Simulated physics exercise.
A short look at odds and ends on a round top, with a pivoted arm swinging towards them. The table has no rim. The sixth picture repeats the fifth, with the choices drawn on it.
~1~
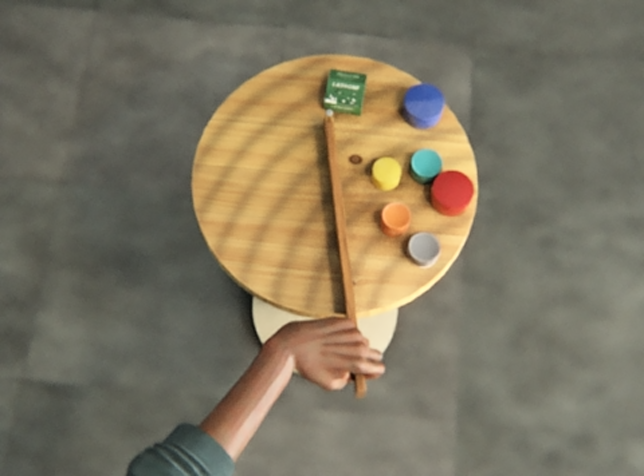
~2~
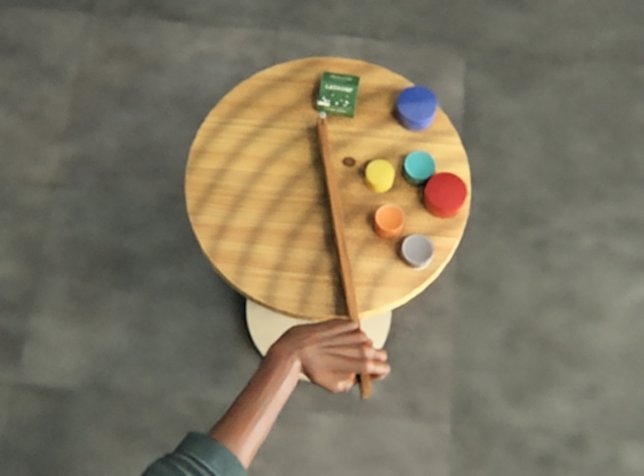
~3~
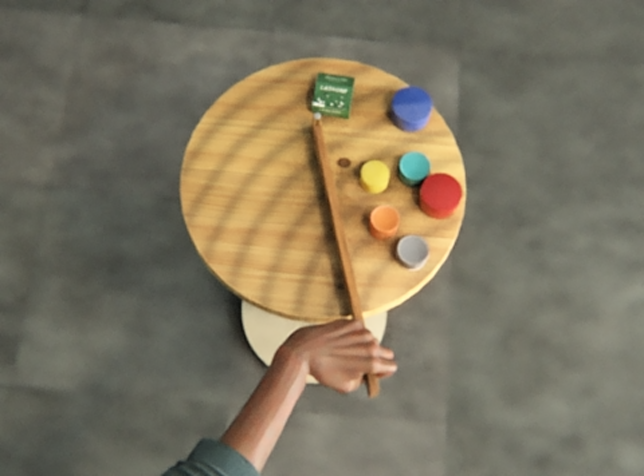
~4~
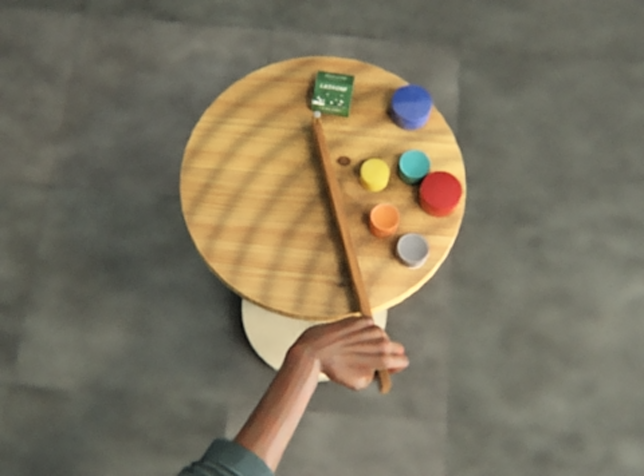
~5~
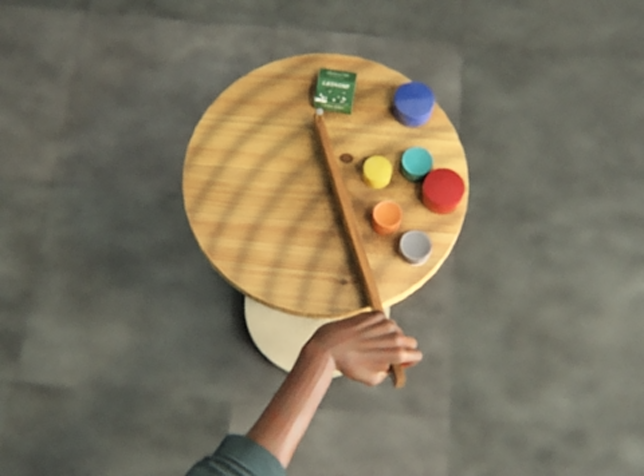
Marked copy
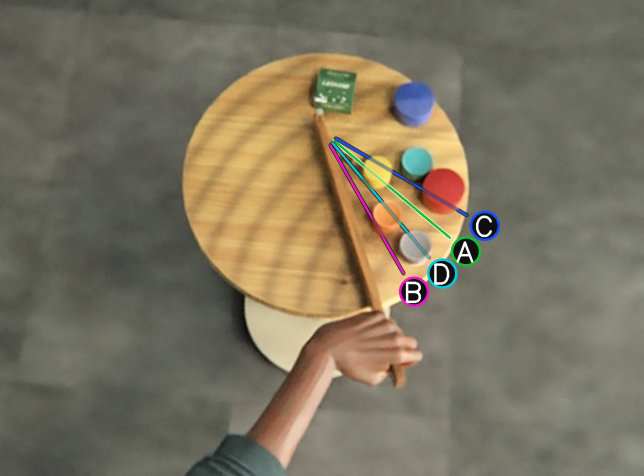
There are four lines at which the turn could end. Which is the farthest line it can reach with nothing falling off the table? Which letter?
Line A.
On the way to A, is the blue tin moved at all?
By then, no.
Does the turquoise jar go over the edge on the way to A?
No.
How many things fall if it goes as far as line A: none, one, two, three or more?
The count is none.
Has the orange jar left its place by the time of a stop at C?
Yes.
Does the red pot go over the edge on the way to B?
By then, no.
On the marked copy, A at (391, 188); B at (366, 208); C at (400, 177); D at (380, 199).
With A. Early on, arm (366, 198); orange jar (392, 216); blue tin (413, 105).
Further on, arm (383, 187); grey tin (441, 232); orange jar (414, 203).
At the end, arm (392, 179); grey tin (457, 220); red pot (457, 184); nothing has fallen.
As for the rest, B is safe but short; C drops the red pot and grey tin; D is safe but short.
